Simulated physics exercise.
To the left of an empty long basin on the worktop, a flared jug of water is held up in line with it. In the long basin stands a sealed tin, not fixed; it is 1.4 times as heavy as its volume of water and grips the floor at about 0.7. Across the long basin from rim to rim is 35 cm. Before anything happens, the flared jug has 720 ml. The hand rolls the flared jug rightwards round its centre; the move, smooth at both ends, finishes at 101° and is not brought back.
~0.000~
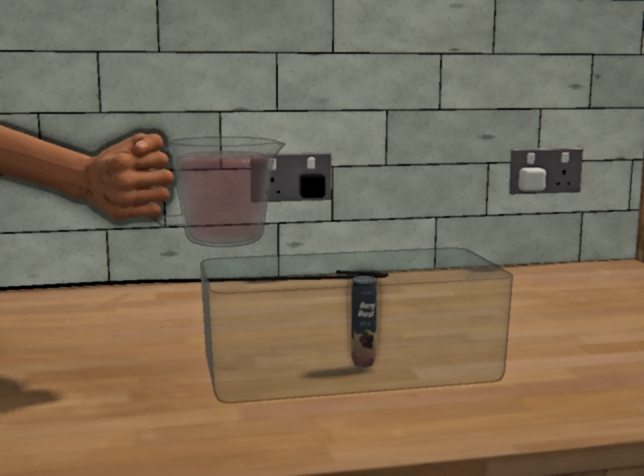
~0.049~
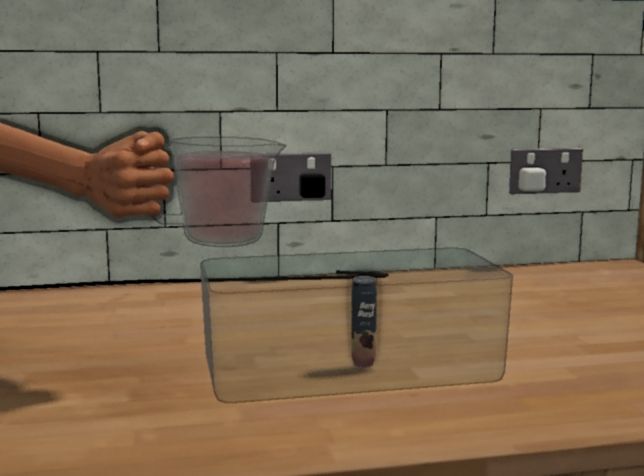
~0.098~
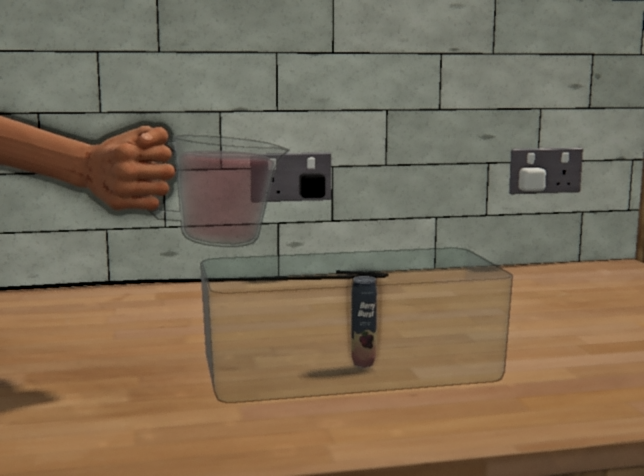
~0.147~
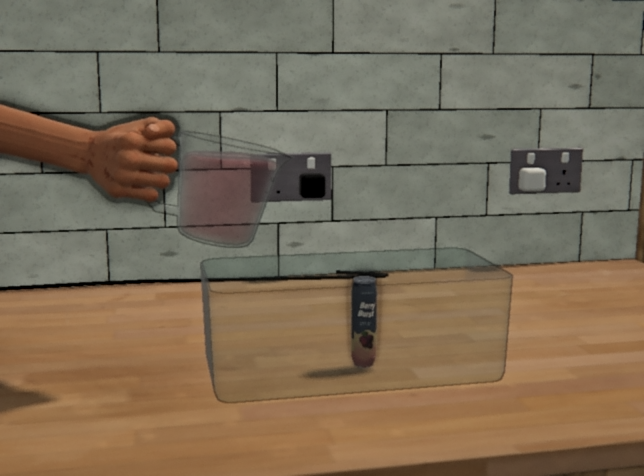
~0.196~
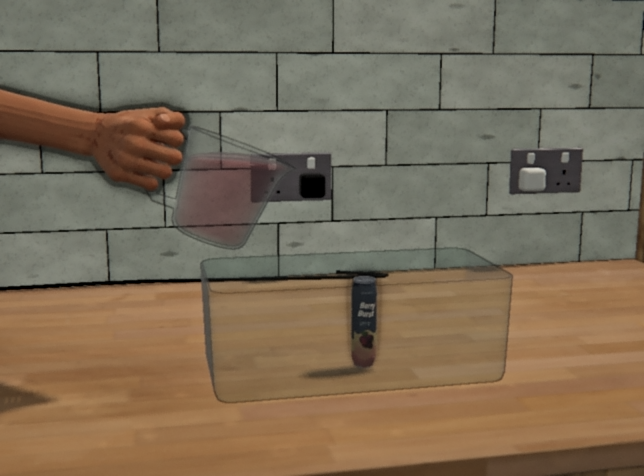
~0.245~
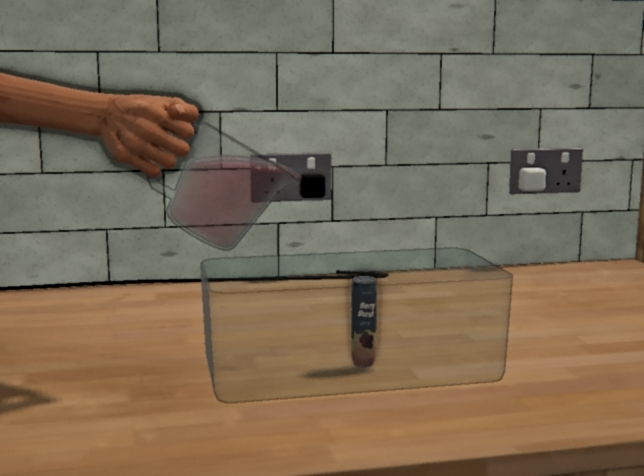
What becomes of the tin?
Here's my call: It does not tip.
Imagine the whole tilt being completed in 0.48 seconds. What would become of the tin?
Then the tin does not tip.
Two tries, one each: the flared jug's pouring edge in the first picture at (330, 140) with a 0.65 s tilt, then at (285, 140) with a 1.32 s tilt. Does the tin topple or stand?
In the first try it comes down; in the second it remains standing.
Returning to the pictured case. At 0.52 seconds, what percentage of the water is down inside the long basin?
The basin holds roughly 30 in a hundred parts at that moment.
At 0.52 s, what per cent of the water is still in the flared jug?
Still held: Roughly 50 % of the total.
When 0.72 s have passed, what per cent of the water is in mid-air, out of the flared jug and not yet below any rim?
About 7 per cent.
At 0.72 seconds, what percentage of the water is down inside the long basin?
About 84 per cent.
After 0.52 s the tilt is 91° and 50 per cent is still to pour; the tin stands where it began.
After 0.72 s the tilt is 101° and 10 per cent is still to pour; the tin stands 1 cm from where it began.
After 0.92 s the tilt is 101° and 1 per cent is still to pour; the tin stands where it began.
After 1.15 s the tilt is 101° and 0 per cent is still to pour; the tin stands where it began.
In the end the tin stands where it began.
